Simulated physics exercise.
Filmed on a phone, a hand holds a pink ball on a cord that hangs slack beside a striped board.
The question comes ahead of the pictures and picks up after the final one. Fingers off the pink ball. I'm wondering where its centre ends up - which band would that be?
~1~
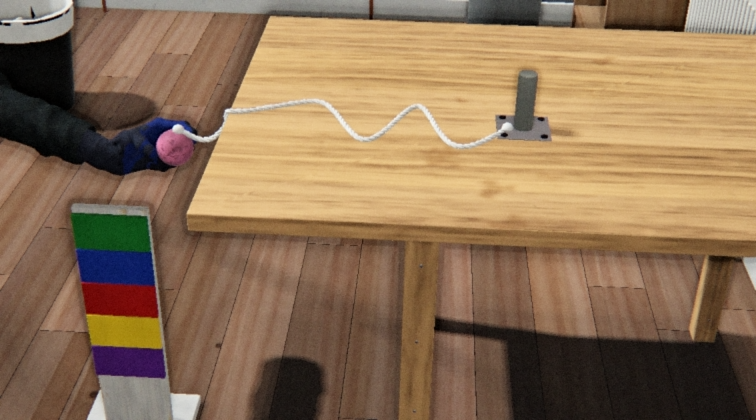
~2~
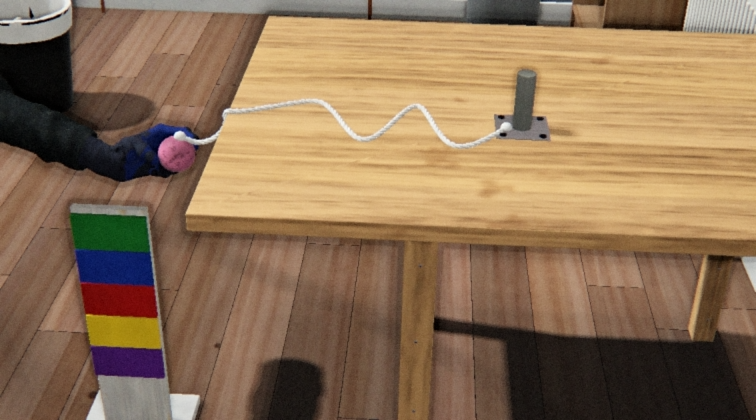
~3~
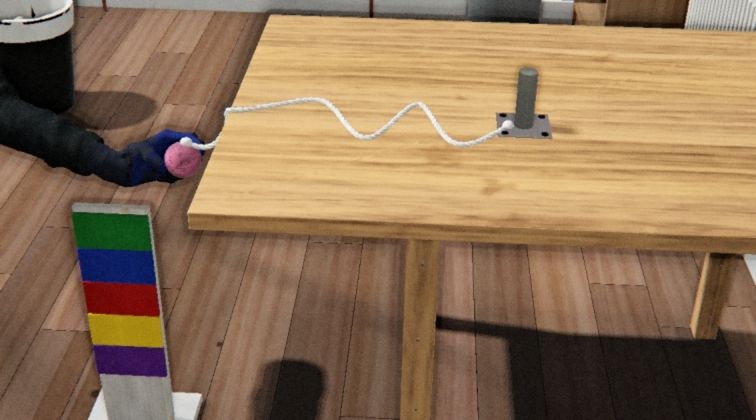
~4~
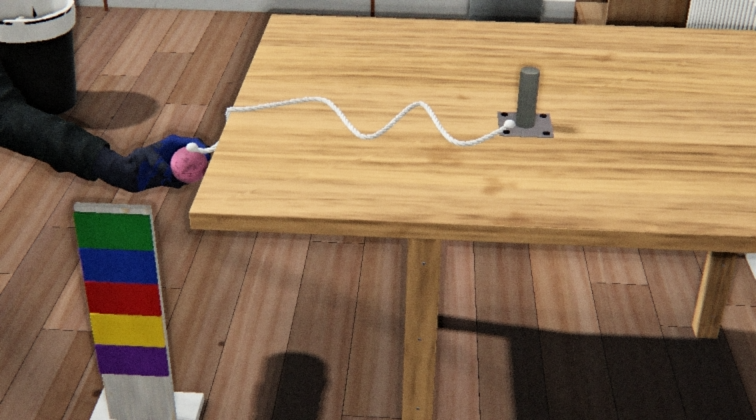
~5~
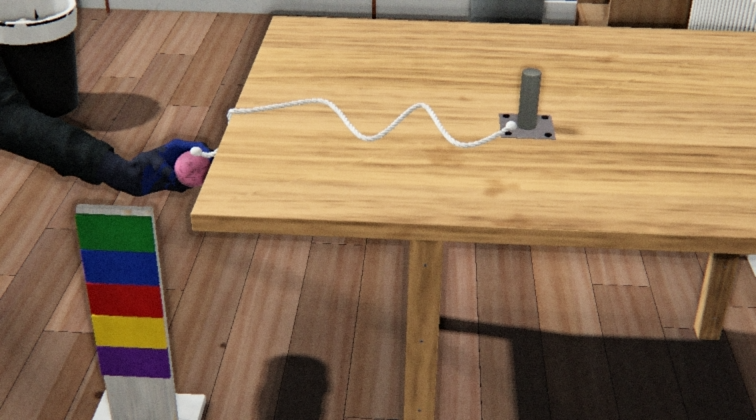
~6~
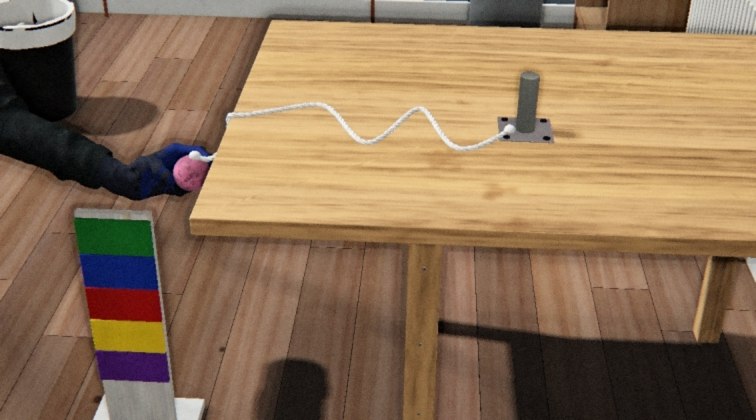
That would be the yellow band.
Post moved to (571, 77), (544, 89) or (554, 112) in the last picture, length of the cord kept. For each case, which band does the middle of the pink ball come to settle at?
Taking each post in turn, it's blue, then red, then red.
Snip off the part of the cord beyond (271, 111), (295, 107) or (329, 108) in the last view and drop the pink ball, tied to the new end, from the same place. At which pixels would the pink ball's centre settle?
In order, it ends up near (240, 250), (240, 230) and (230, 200).
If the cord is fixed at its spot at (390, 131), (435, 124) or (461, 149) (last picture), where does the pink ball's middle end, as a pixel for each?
In order: (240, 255), then (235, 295), then (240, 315).
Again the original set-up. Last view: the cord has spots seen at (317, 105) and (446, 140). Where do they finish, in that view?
I'd put the first at about (234, 196) and the other at about (416, 125).
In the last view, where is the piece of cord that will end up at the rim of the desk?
The bit in question sits close to (353, 135).
Soon after, ball near (216, 334); level with yellow.
After that, ball near (274, 326); level with yellow.
And then, ball near (232, 332); level with yellow.
In the end, ball near (247, 332); level with yellow. The yellow one.
